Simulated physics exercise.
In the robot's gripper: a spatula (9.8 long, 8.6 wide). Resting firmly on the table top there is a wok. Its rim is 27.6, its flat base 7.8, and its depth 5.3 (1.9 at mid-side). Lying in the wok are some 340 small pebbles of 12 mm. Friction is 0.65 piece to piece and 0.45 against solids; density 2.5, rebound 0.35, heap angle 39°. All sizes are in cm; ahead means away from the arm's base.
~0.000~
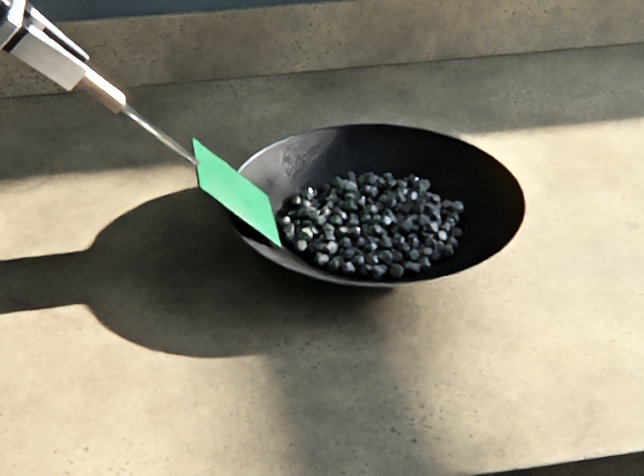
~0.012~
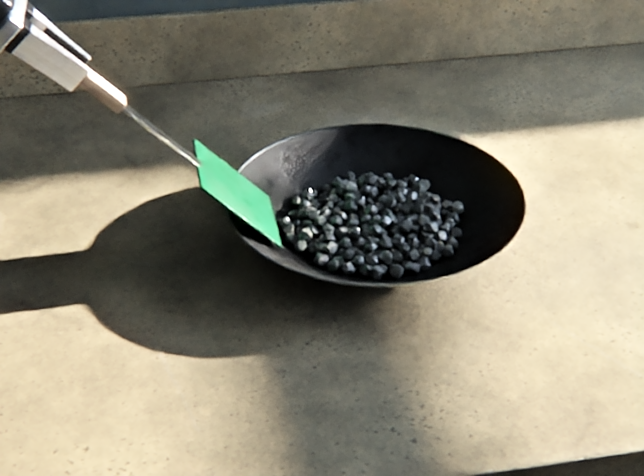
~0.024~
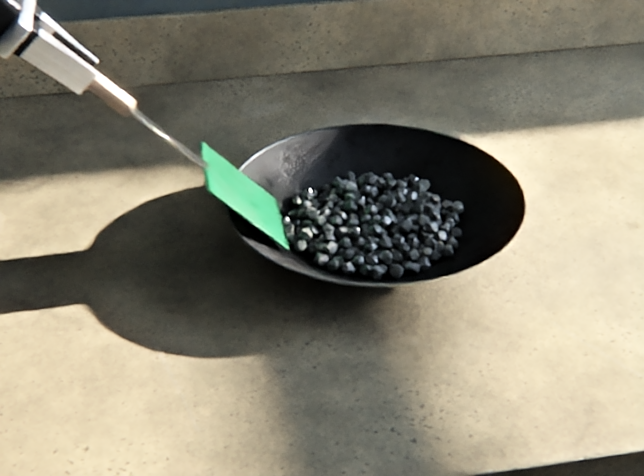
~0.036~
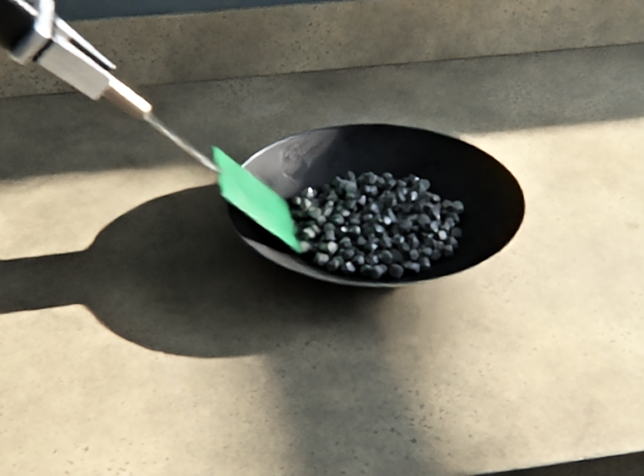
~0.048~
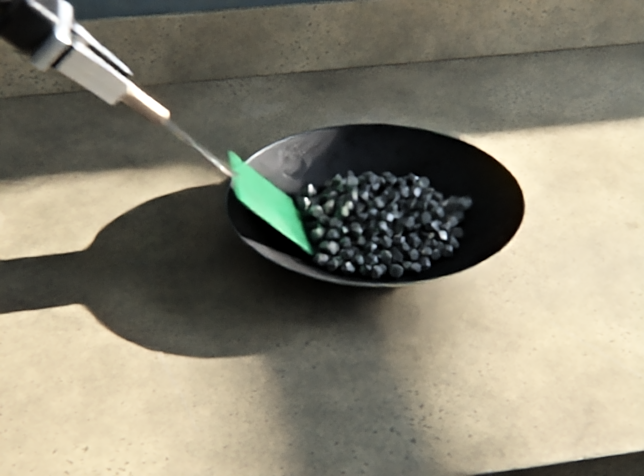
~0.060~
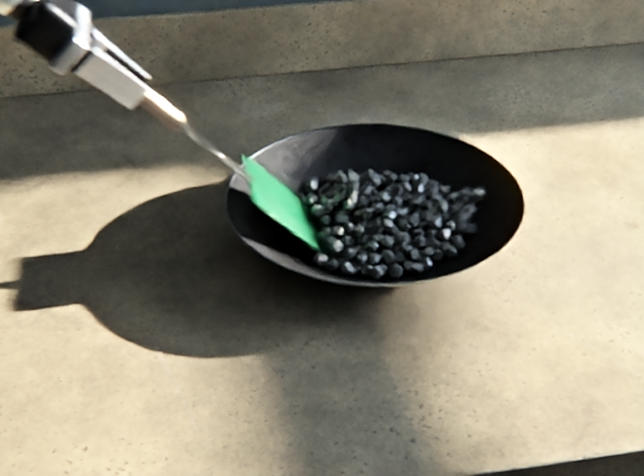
A black wok holding a heap of small dark pebbles sits on a sunlit beige stone-like table top, seen from above at an angle by a still camera. A robot gripper at the upper left holds a green spatula against the wok's left side, with shadows across the table. The spatula barely moves at first, then slides rightward into the wok, nudging the pebbles slightly right.
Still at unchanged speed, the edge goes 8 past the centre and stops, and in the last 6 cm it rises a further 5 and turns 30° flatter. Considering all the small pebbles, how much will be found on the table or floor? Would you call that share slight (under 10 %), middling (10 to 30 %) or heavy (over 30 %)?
It is heavy.
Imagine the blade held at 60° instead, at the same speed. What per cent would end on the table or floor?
Estimate: Approx. 40 %.
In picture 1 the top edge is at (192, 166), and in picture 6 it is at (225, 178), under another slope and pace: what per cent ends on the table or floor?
It works out to about 30 %, more or less.
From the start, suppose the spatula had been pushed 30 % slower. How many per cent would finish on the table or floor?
It would be roughly 30 percent.
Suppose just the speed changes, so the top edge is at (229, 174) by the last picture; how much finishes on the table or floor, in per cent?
Expect about 30 per cent there.
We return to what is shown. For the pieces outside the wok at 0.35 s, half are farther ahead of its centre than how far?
That distance is around 24 cm.
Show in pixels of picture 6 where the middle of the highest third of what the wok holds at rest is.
Approximately at pixel (462, 191).
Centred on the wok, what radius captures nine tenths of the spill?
The distance is roughly 55 cm.
After 0.10 s, sloping 47°, highest piece 7 above the table; 340 in the wok.
After 0.13 s, sloping 39°, highest piece 8 above the table; 328 in the wok, 12 on the blade or in flight.
After 0.35 s, sloping 17°, highest piece 16 above the table; 212 in the wok, 76 on the table or floor, 52 on the blade or in flight.
After 1.40 s, sloping 17°, highest piece 6 above the table; 212 in the wok, 128 on the table or floor.
At rest, 212 in the wok, 128 on the table or floor. That is 38 % on the table or floor.
